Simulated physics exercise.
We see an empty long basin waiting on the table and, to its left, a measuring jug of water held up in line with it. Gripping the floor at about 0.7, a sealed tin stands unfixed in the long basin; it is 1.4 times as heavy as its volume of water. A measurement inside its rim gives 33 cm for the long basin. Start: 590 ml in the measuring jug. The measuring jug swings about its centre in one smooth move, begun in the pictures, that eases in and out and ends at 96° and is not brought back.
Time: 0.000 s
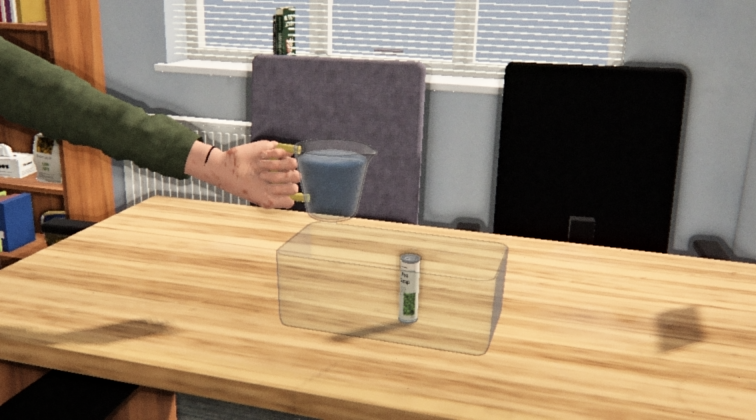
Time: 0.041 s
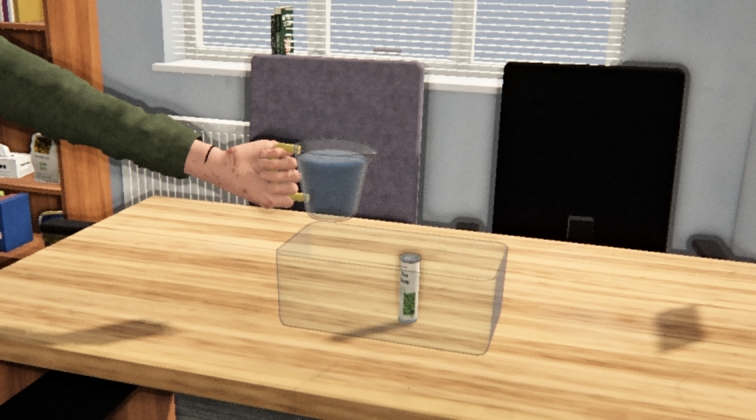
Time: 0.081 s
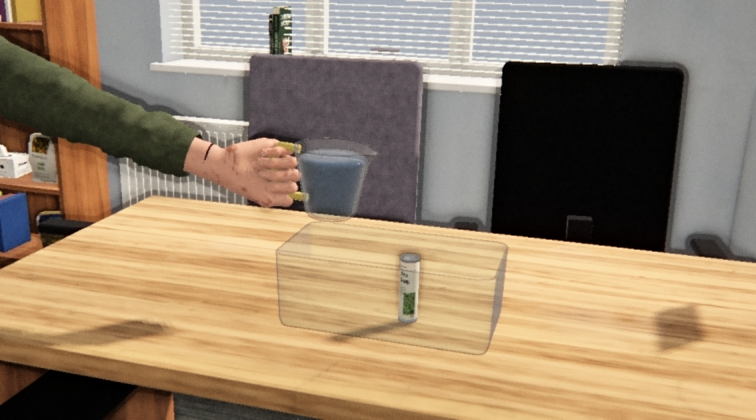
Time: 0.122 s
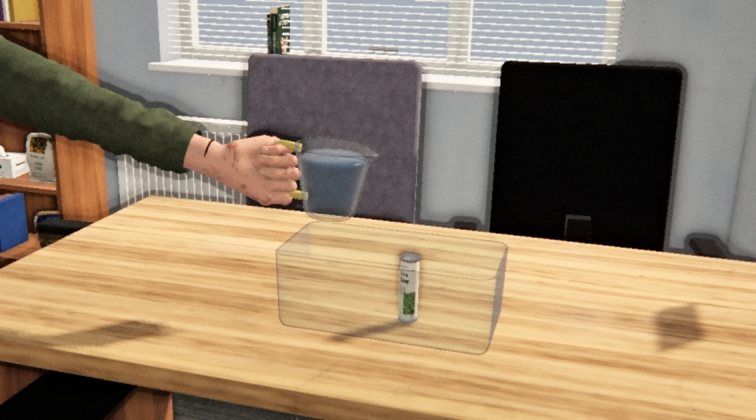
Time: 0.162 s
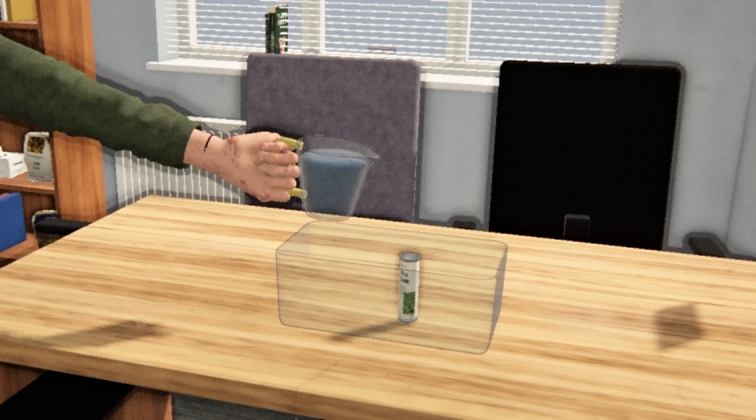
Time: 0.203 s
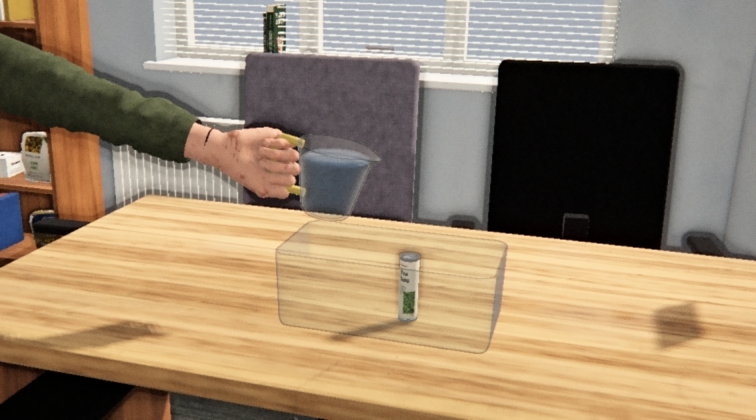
The clip opens on a hand in a green sleeve holding a clear jug of bluish water above the left part of a transparent, empty long basin on a wooden table, with a small tin visible there too. The jug begins level, then slowly leans slightly rightward while the basin stays still.
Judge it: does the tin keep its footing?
It is going to fail.
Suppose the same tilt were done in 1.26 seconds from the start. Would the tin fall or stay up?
It tumbles over, then.
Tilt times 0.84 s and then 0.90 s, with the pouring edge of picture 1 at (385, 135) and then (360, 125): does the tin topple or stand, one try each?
In the first try it remains standing; in the second it comes down.
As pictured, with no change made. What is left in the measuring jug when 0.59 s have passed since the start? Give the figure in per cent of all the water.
Roughly 74 per cent.
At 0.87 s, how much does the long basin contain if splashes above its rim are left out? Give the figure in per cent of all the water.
That comes to about 66 percent.
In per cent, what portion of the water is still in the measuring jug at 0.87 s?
Around 22 percent of it.
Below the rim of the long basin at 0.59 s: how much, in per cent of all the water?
Estimate - around 8 in a hundred parts.
By 0.59 s the tilt is 63° and 74 per cent is still to pour; the tin stands where it began.
By 0.87 s the tilt is 93° and 22 per cent is still to pour; the tin stands where it began.
By 1.16 s the tilt is 96° and 1 per cent is still to pour; the tin lies on its side.
By 1.48 s the tilt is 96° and 0 per cent is still to pour; the tin lies on its side.
At rest the tin lies on its side.
